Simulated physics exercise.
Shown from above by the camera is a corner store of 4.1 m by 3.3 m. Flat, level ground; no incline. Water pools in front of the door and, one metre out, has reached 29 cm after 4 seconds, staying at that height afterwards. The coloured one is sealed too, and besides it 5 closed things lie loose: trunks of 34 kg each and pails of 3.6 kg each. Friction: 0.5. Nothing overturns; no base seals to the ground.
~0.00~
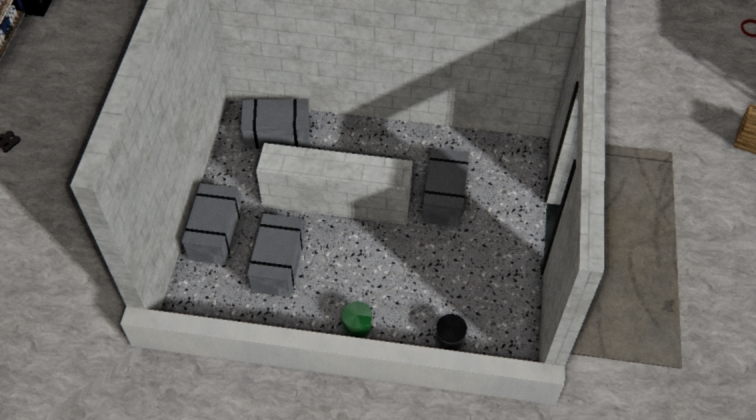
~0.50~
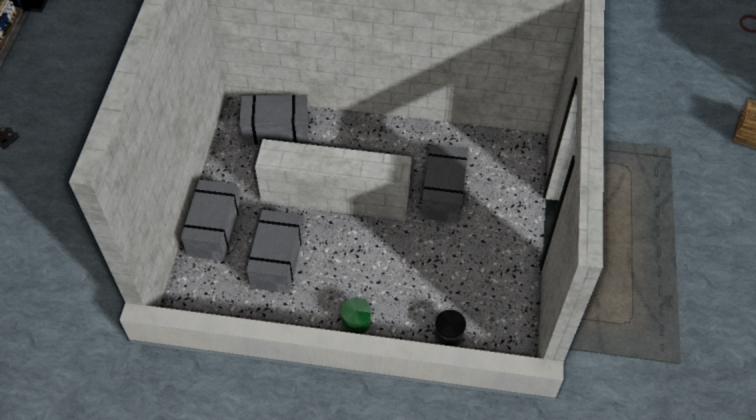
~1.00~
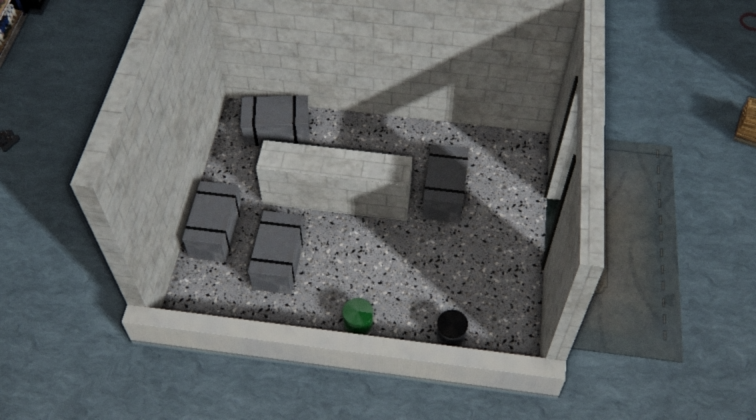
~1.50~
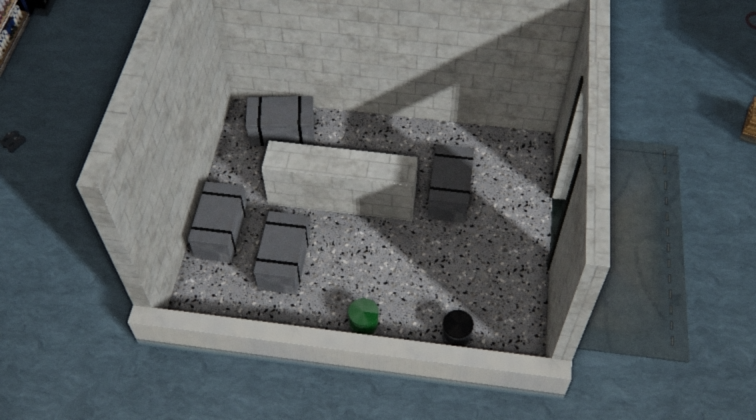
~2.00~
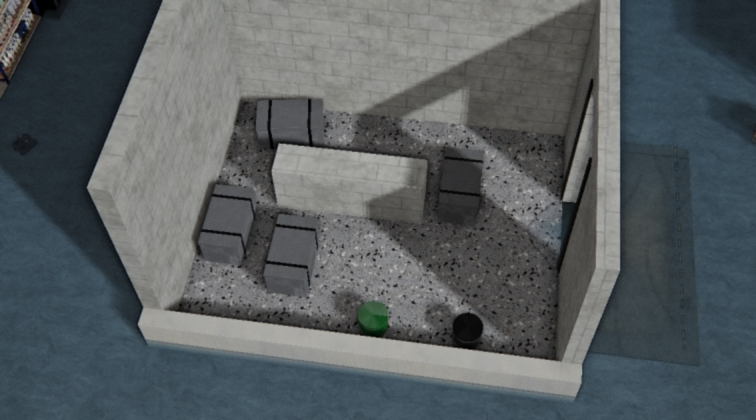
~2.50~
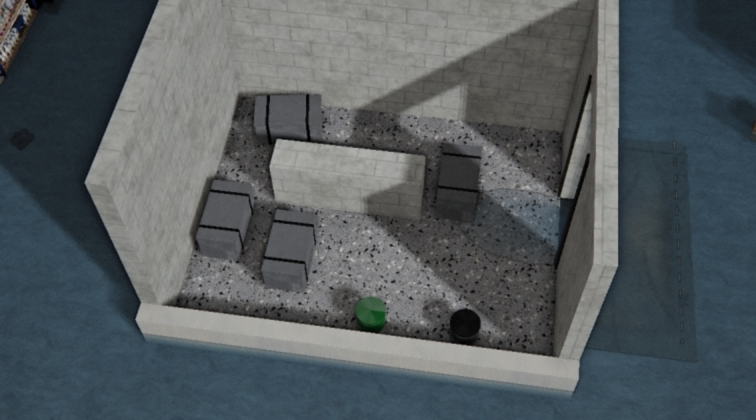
A roofless corner store with gray trunks and two pails sat on pale ground as bluish water spread around it, then crept slightly in through the doorway on the right; nothing inside moved.
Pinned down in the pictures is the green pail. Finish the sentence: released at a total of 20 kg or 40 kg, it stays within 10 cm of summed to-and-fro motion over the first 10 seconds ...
... with the lower total already.
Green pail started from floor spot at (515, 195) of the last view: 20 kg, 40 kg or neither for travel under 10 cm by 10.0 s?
It turns out that the heavier alone succeeds.
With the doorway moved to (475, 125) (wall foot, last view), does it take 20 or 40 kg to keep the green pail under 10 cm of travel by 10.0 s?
There just the heavier succeeds.
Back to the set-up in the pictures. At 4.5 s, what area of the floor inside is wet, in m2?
About 6.5 m2 is covered.
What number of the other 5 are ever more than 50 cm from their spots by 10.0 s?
The tally stands at 3.
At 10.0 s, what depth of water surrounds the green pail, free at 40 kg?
Something like 12 centimetres.
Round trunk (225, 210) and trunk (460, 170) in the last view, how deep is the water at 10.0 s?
17 and 13 cm.
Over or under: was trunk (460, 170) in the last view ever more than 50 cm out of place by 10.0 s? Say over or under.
I'd say it falls below.
After 3.5 s the green pail would be 0 cm from its start with 20 kg and 0 cm from its start with 40 kg; 0 cm of water round it then.
After 4.5 s the green pail would be 0 cm from its start with 20 kg and 0 cm from its start with 40 kg; 4 cm of water round it then.
After 7.0 s the green pail would be 0 cm from its start with 20 kg and 0 cm from its start with 40 kg; 10 cm of water round it then.
After 10.0 s the green pail would be 0 cm from its start with 20 kg and 0 cm from its start with 40 kg; 12 cm of water round it then.
